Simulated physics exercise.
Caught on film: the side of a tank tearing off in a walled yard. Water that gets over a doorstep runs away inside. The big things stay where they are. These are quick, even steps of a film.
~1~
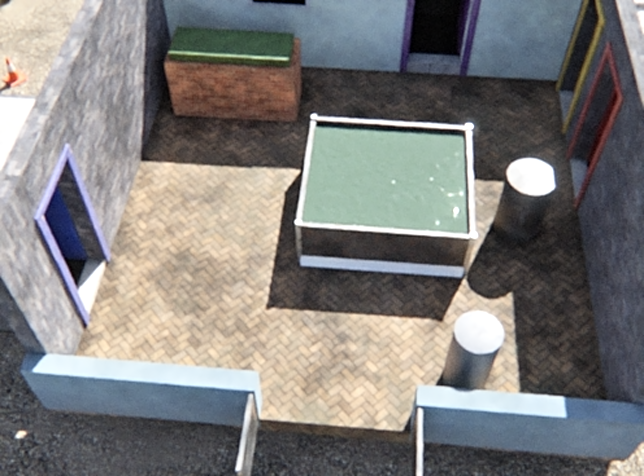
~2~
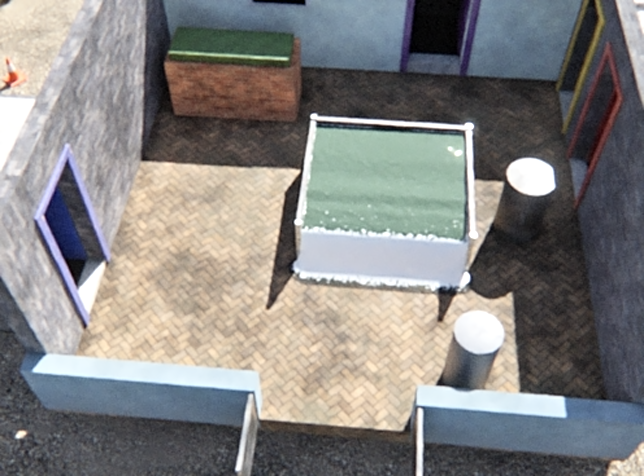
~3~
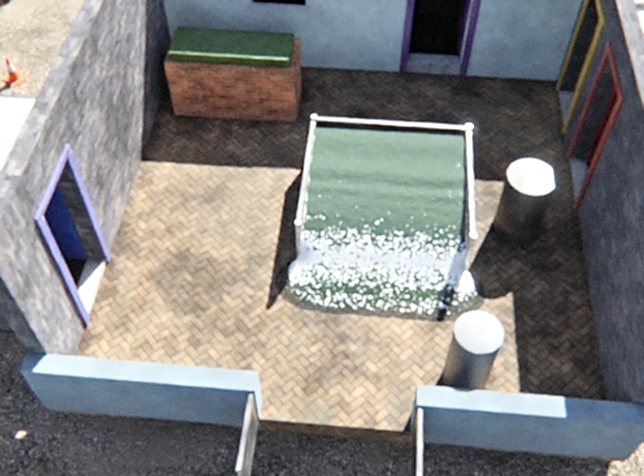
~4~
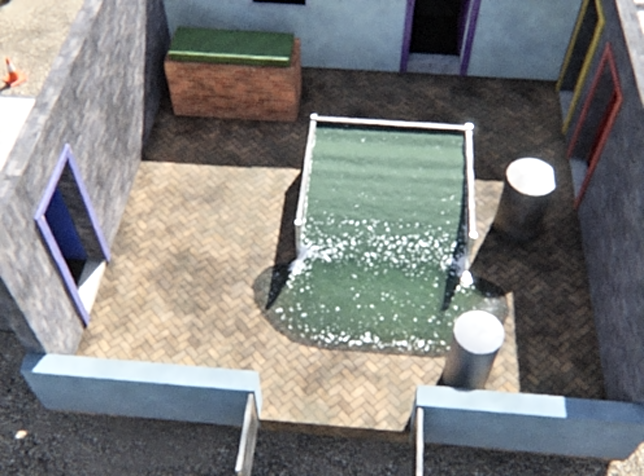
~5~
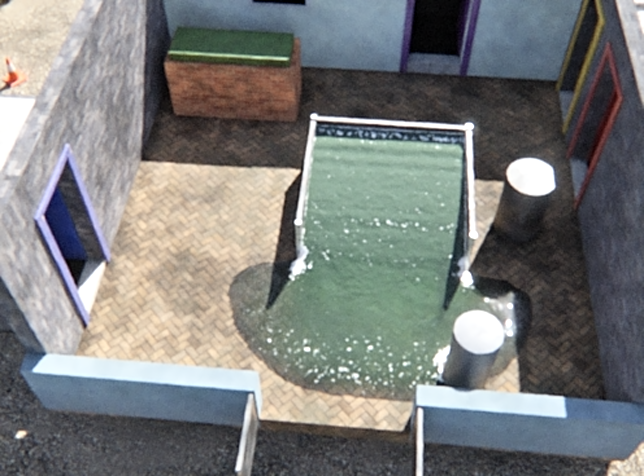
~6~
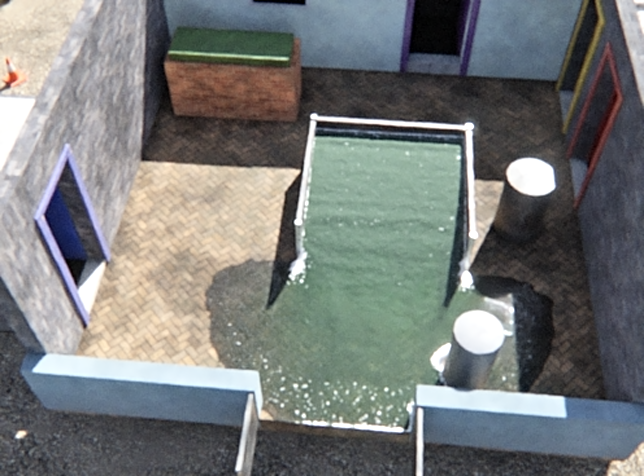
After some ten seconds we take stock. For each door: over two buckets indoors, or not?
One by one: The red door admits no more than that; the purple door admits no more than that; the yellow door admits no more than that; the blue door admits no more than that.
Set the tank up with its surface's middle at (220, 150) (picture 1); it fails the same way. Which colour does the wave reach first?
The blue one.
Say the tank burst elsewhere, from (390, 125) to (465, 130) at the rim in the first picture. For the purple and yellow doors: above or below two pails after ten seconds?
Then: The purple one goes over, the yellow one lets more in.
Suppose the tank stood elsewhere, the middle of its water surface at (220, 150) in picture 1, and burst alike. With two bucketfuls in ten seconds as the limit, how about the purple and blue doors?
One by one: Purple keeps below it; blue goes over.
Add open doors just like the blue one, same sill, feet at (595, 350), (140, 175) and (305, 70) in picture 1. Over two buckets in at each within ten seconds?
In that order: Is over, takes less, is under.
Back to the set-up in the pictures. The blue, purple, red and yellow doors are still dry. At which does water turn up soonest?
I say the blue door.
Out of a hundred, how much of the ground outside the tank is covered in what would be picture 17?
I make it 30 per cent.
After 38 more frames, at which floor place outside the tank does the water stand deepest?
Roughly at (575, 247).
A moment on, water covers 30 % of the floor; the red door not reached, the purple door not reached, the yellow door not reached, the blue door not reached.
Next, water covers 30 % of the floor; the red door not reached, the purple door not reached, the yellow door not reached, the blue door not reached.
Then, water covers 45 % of the floor; the red door wet at the sill, nothing in, the purple door not reached, the yellow door not reached, the blue door wet at the sill, nothing in.
Later, water covers 80 % of the floor; the red door under two buckets in, the purple door wet at the sill, nothing in, the yellow door wet at the sill, nothing in, the blue door under two buckets in.
In the end, water covers 95 % of the floor; the red door under two buckets in, the purple door wet at the sill, nothing in, the yellow door under two buckets in, the blue door under two buckets in.
